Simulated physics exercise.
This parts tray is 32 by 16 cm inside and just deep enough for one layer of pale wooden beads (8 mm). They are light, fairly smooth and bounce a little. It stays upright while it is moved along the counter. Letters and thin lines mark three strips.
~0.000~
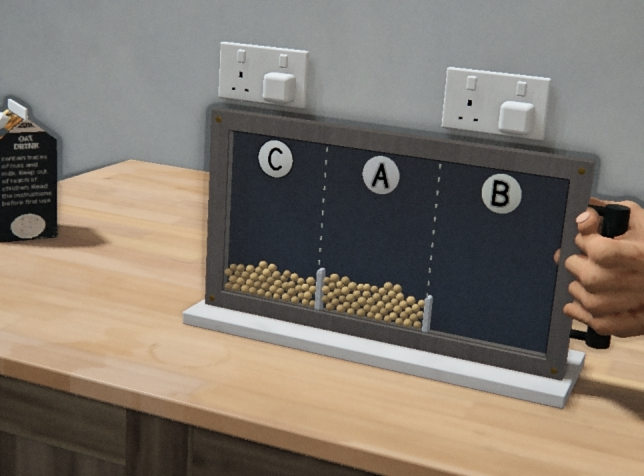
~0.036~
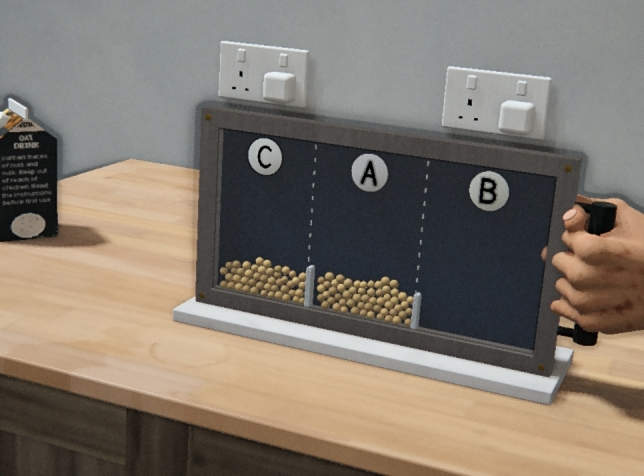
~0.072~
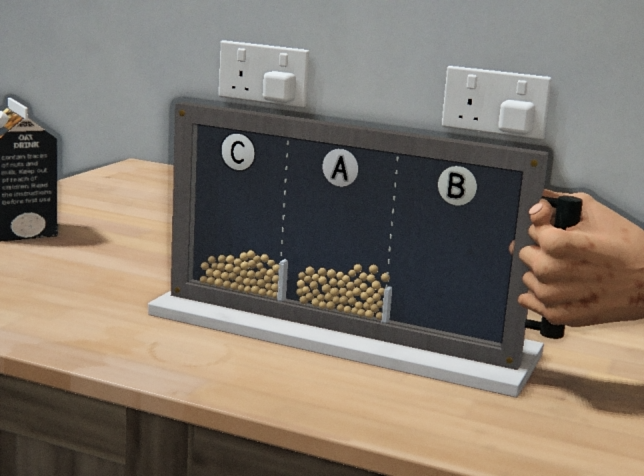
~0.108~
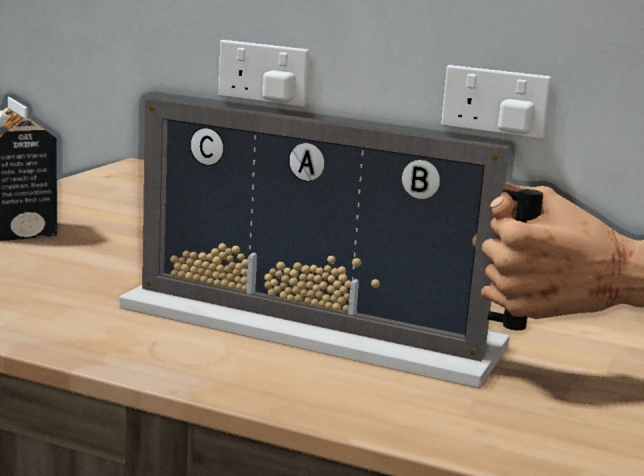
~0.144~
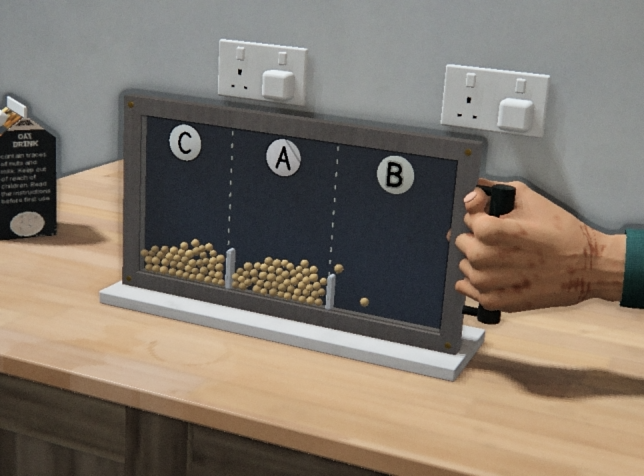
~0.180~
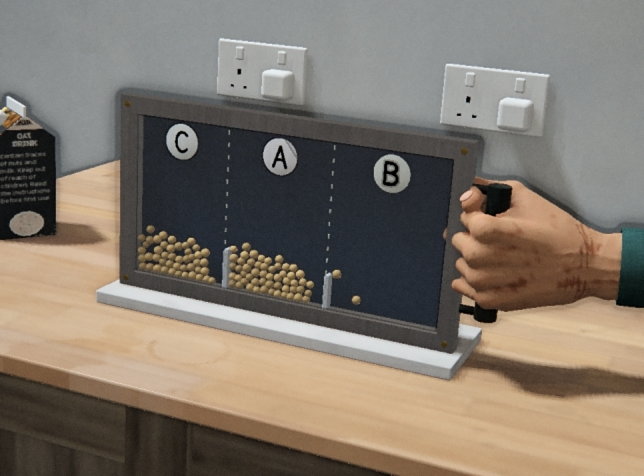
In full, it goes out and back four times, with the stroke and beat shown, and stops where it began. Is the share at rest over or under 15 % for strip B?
B: Over 15 %.
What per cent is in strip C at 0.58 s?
Roughly 45 per cent.
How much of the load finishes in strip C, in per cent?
Some 35 per cent.
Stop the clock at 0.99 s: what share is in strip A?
About 40 per cent.
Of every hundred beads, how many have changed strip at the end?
Some 35 per cent.
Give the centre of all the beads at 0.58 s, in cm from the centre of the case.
About 6 cm left and 6 cm below.
After 0.58 s, it is 5 cm to the left; the beads' middle is 6 cm left of and 6 cm below the centre; A 45 %, B 10 %, C 45 %.
After 0.99 s, it is at its start; the beads' middle is 4 cm left of and 6 cm below the centre; A 40 %, B 20 %, C 40 %.
After 1.33 s, it is at its start; the beads' middle is 2 cm left of and 6 cm below the centre; A 35 %, B 25 %, C 40 %.
All still by 2.0 s, it is at its start; A 40 %, B 25 %, C 35 %.
